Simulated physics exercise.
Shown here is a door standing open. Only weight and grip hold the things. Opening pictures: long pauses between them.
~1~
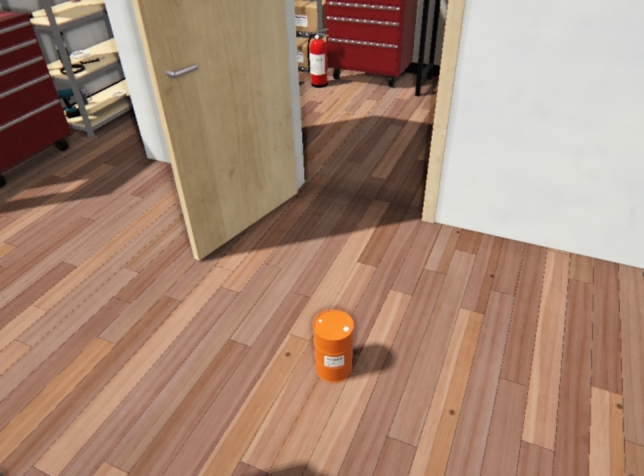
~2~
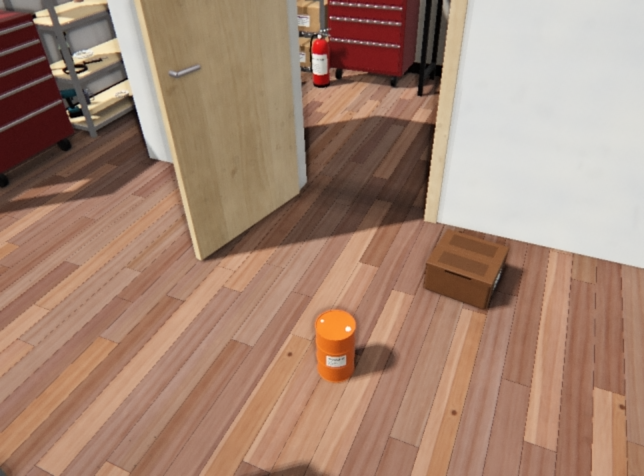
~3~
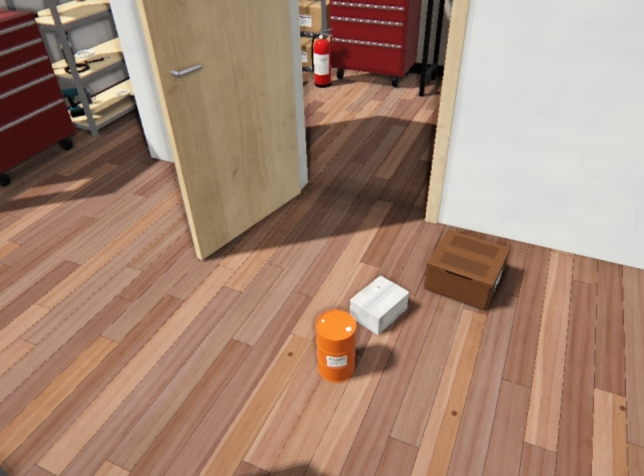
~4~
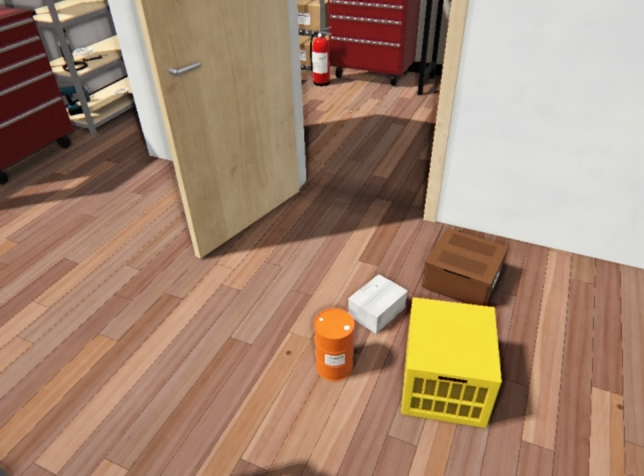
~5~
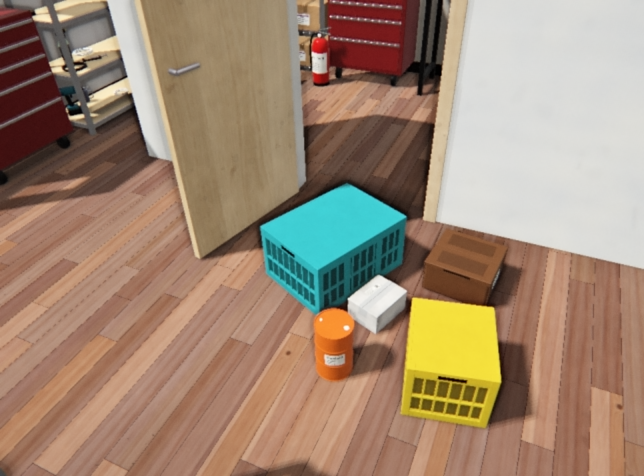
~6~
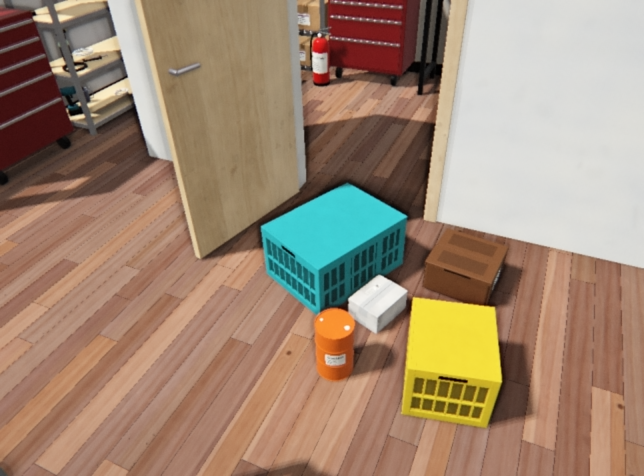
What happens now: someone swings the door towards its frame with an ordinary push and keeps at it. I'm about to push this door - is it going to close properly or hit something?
It will hit something and stop.
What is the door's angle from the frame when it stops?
Angle: About 75°.
Then, 0.40 s after the last picture, open by 97°.
Then, 0.60 s after the last picture, open by 88°.
Then, 0.80 s after the last picture, open by 77°.
At rest, open by 76°; all 5 in place. Seen from the same camera at the end, turquoise chest near (336, 246).
